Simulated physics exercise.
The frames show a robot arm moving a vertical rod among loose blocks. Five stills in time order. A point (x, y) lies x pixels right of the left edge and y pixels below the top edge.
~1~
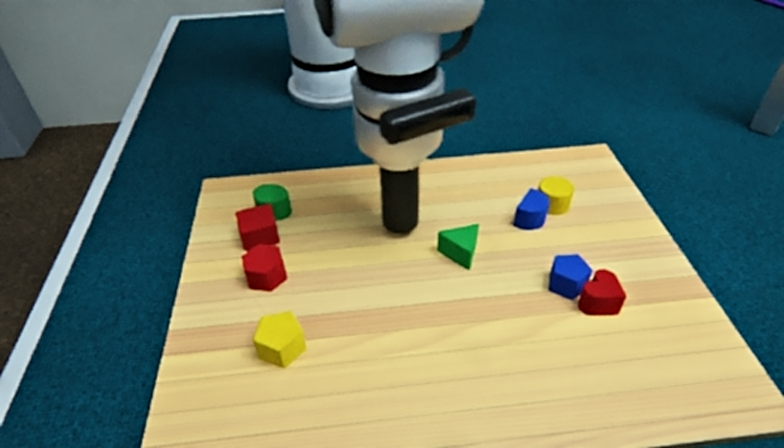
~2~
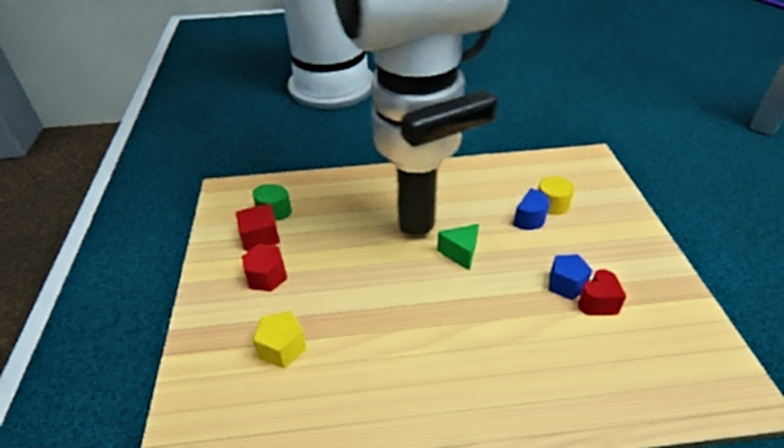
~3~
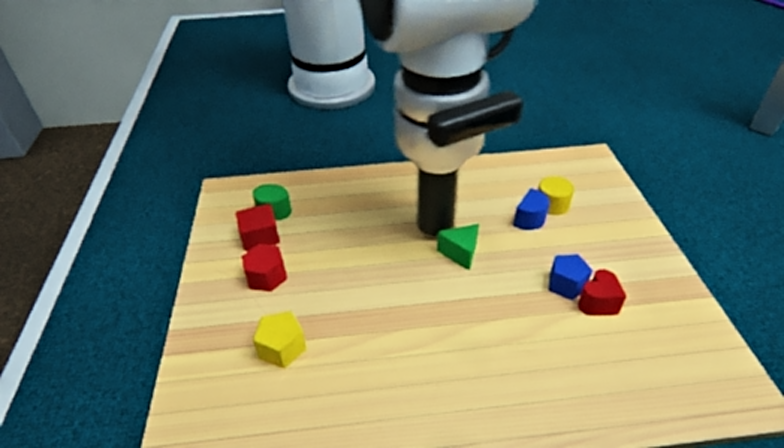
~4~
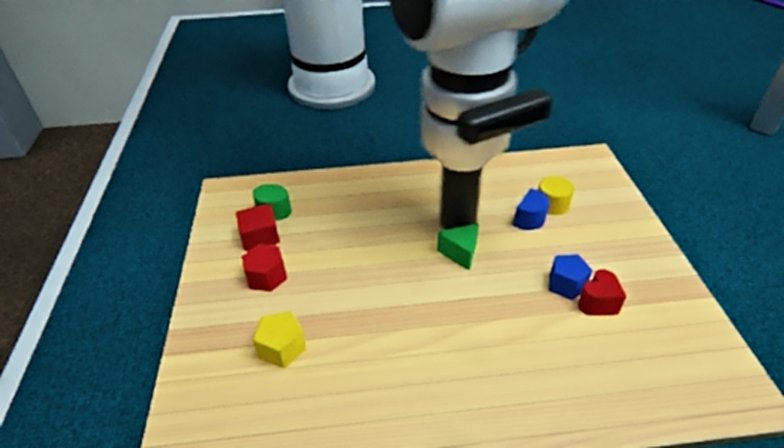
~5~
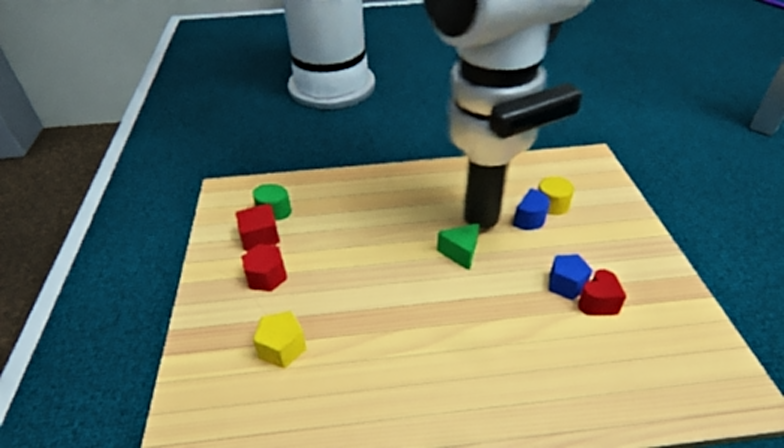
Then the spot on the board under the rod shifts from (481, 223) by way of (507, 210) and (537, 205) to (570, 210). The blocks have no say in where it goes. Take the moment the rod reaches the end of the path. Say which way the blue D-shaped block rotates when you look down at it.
Short answer: Clockwise.
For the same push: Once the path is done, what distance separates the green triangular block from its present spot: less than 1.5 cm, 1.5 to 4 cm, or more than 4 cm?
Its displacement is below 1.5 cm.
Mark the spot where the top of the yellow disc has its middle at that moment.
It will likely be found at (604, 181).
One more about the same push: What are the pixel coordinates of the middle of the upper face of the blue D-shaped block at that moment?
The middle of the upper face of the blue D-shaped block will lie at about (560, 209) in the picture.
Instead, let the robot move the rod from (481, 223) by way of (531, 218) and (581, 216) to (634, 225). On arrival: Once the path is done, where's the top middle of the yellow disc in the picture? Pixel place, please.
The point I'd pick in the picture is (584, 175).
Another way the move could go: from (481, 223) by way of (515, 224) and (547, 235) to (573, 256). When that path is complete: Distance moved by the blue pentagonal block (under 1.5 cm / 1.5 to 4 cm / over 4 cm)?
I'd go with under 1.5 cm for this block.
On the path given first. One third of the way, rod (509, 204); blue D-shaped block (539, 202).
Two thirds of the way, rod (540, 199); blue D-shaped block (554, 206), turned 40° clockwise; yellow disc (576, 183).
At the end, rod (571, 204); green triangular block in place; blue D-shaped block (560, 209), turned 70° clockwise; yellow disc (604, 181).
